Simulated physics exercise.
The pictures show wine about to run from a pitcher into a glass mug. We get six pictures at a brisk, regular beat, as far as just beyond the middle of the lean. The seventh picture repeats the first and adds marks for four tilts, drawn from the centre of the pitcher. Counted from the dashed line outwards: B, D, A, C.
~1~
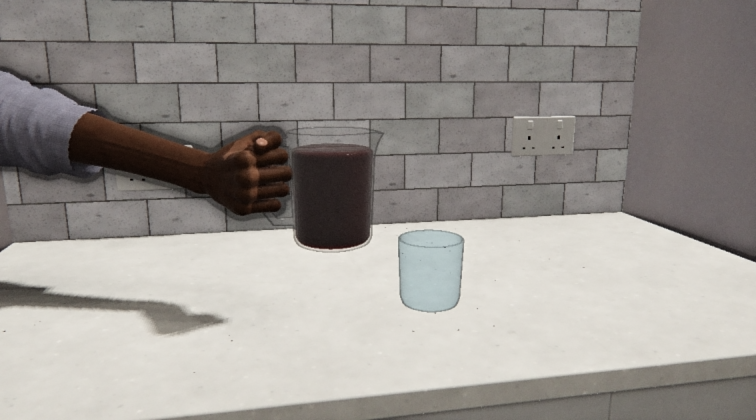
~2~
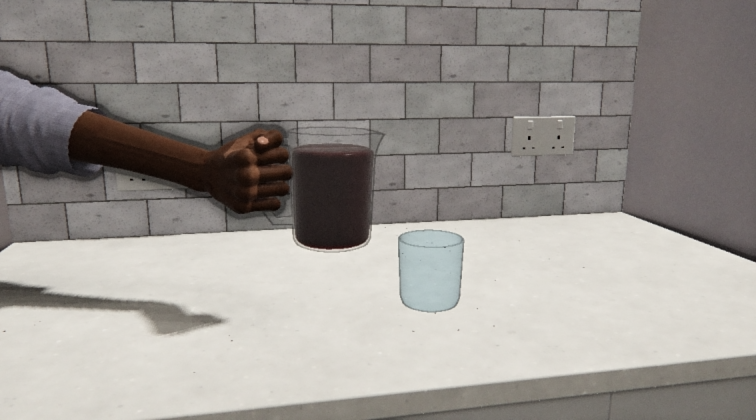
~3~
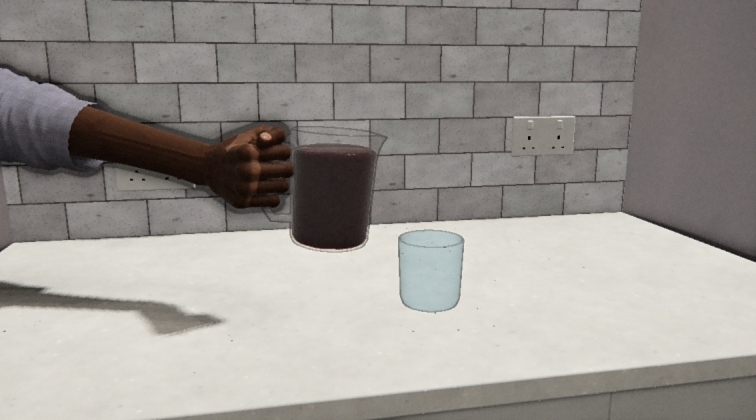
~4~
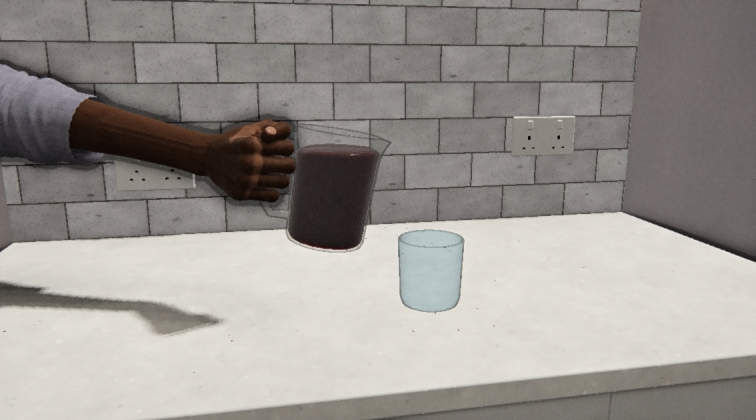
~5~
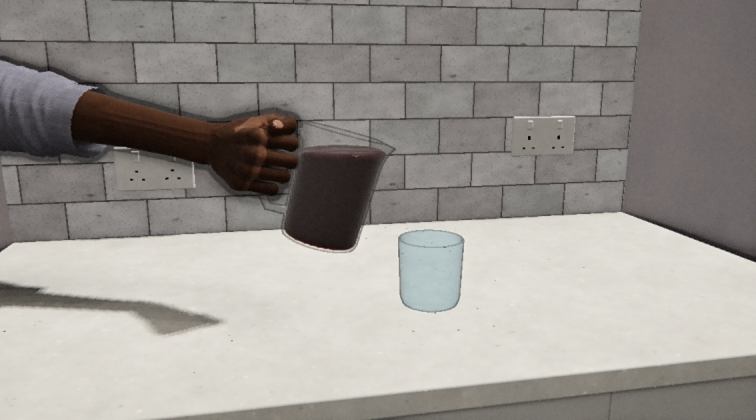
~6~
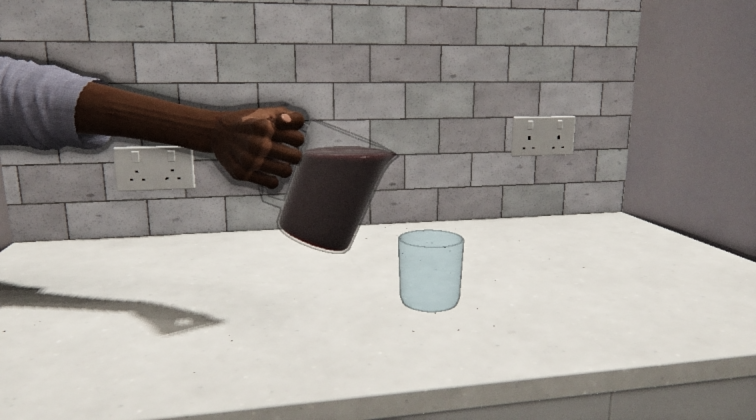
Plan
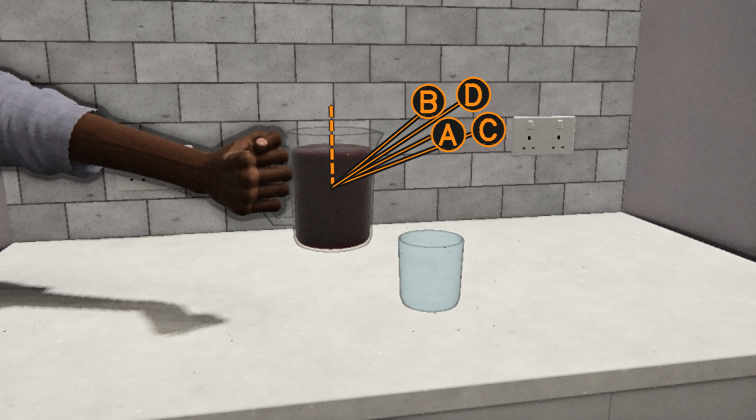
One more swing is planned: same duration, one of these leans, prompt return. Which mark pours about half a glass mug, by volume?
Mark B does it best.
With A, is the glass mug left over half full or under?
Over.
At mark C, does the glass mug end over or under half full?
Over.
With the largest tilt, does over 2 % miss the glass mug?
Yes.
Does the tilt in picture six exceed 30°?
No.
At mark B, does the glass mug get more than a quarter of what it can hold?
Yes, clearly.
On the marked copy, A at (430, 137); B at (417, 116); C at (471, 134); D at (459, 103).
For mark A, the glass mug ends with about 75 % of what it can hold; 5 % of the wine is spilt.
For mark B, the glass mug ends with about 50 % of what it can hold.
For mark C, the glass mug ends with about 79 % of what it can hold; 14 % of the wine is spilt.
For mark D, the glass mug ends with about 66 % of what it can hold.
